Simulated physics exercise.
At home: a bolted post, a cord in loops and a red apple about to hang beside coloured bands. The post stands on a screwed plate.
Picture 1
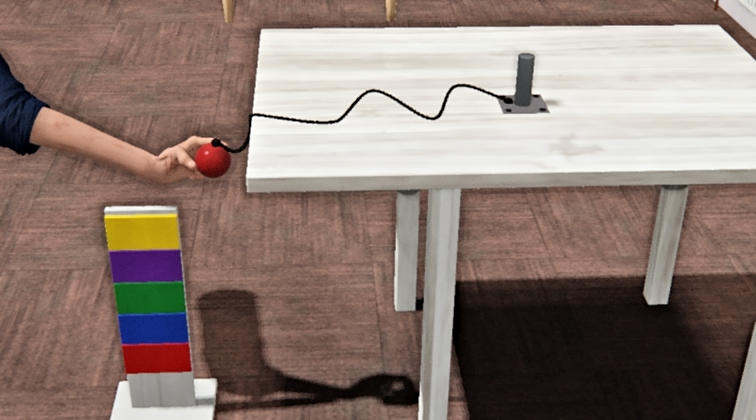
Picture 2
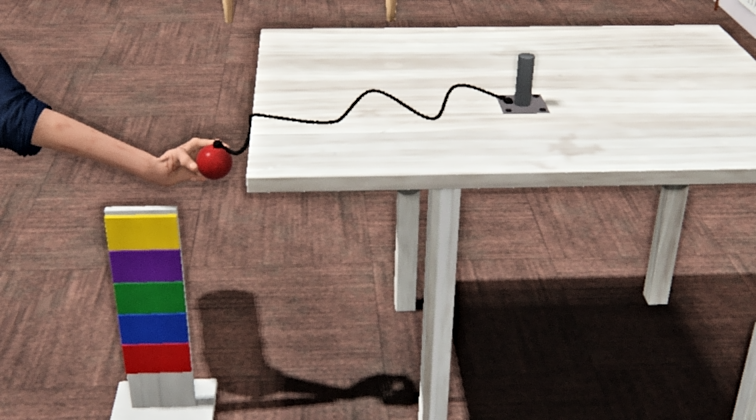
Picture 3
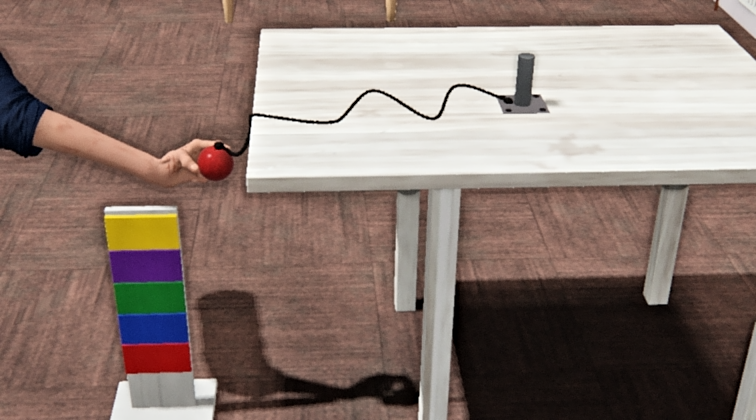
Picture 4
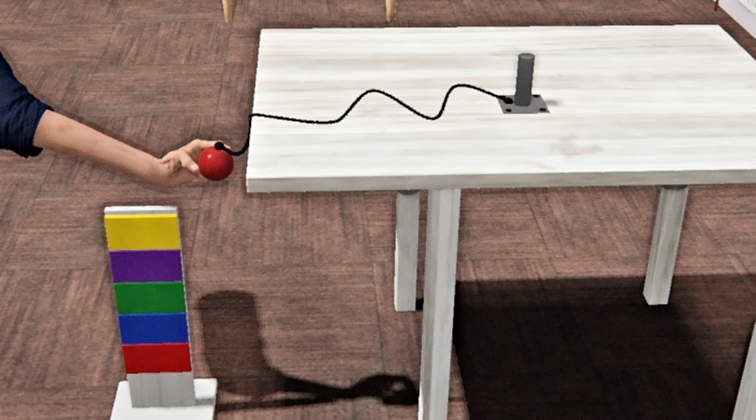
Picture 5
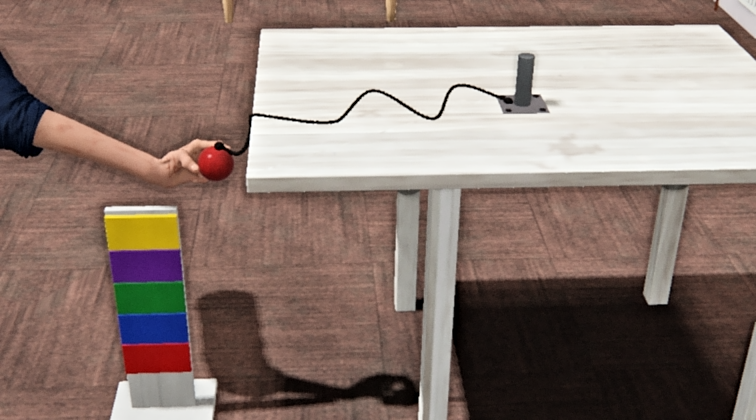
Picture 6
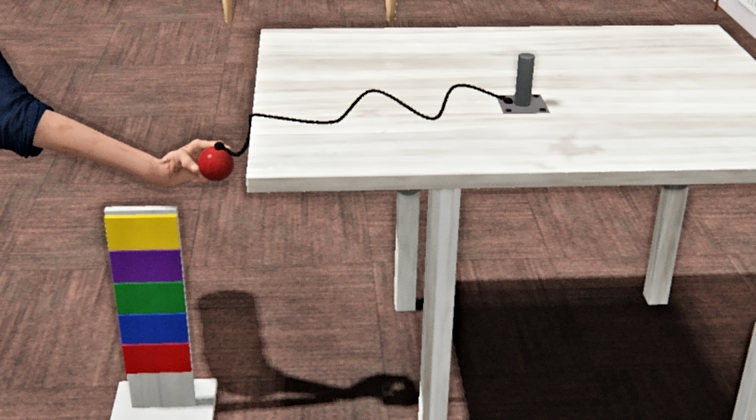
A red ball, held by fingertips of a hand reaching in from the left, dips very slightly beside a pale wooden table, seen from slightly above in a room with brown patterned flooring. A wavy black cord links it to a dark post on a screwed plate, while a stand at lower left shows yellow, purple, green, blue and red bands. Everything else, including the camera, stays still.
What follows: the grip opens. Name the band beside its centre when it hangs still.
Its centre hangs level with the blue band.
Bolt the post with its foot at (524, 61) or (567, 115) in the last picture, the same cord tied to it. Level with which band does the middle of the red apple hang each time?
Try by try: Green; green.
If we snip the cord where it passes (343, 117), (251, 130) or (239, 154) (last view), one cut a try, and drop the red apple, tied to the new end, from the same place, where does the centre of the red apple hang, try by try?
The places are (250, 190), (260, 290) and (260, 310).
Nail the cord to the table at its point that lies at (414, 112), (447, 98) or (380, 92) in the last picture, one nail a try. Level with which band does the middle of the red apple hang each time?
Taking them in turn: Purple; green; yellow.
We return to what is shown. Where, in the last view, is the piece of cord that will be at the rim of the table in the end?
It lies at about (367, 92).
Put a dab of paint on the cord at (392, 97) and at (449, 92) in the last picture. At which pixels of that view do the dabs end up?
The first at (285, 109), the second at (422, 106).
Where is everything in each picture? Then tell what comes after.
In the first picture, red apple (213, 160); yellow (142, 234); purple (146, 267); green (150, 299); blue (154, 330); red (157, 359).
In the second picture, red apple (214, 162); cord through (479, 90) (442, 110) (395, 99) (348, 112) (278, 118).
In the third picture, red apple (216, 163).
In the fourth picture, red apple (216, 163); cord through (479, 90) (442, 110) (395, 99) (348, 112) (278, 118).
In the fifth picture, red apple (216, 163).
In the sixth picture, red apple (216, 163); cord through (479, 90) (442, 110) (395, 99) (348, 112) (278, 118).
Early on, apple near (245, 313); level with blue.
Midway, apple near (279, 323); level with blue.
Finally, apple near (266, 324); level with blue. Its middle rests at the blue band.
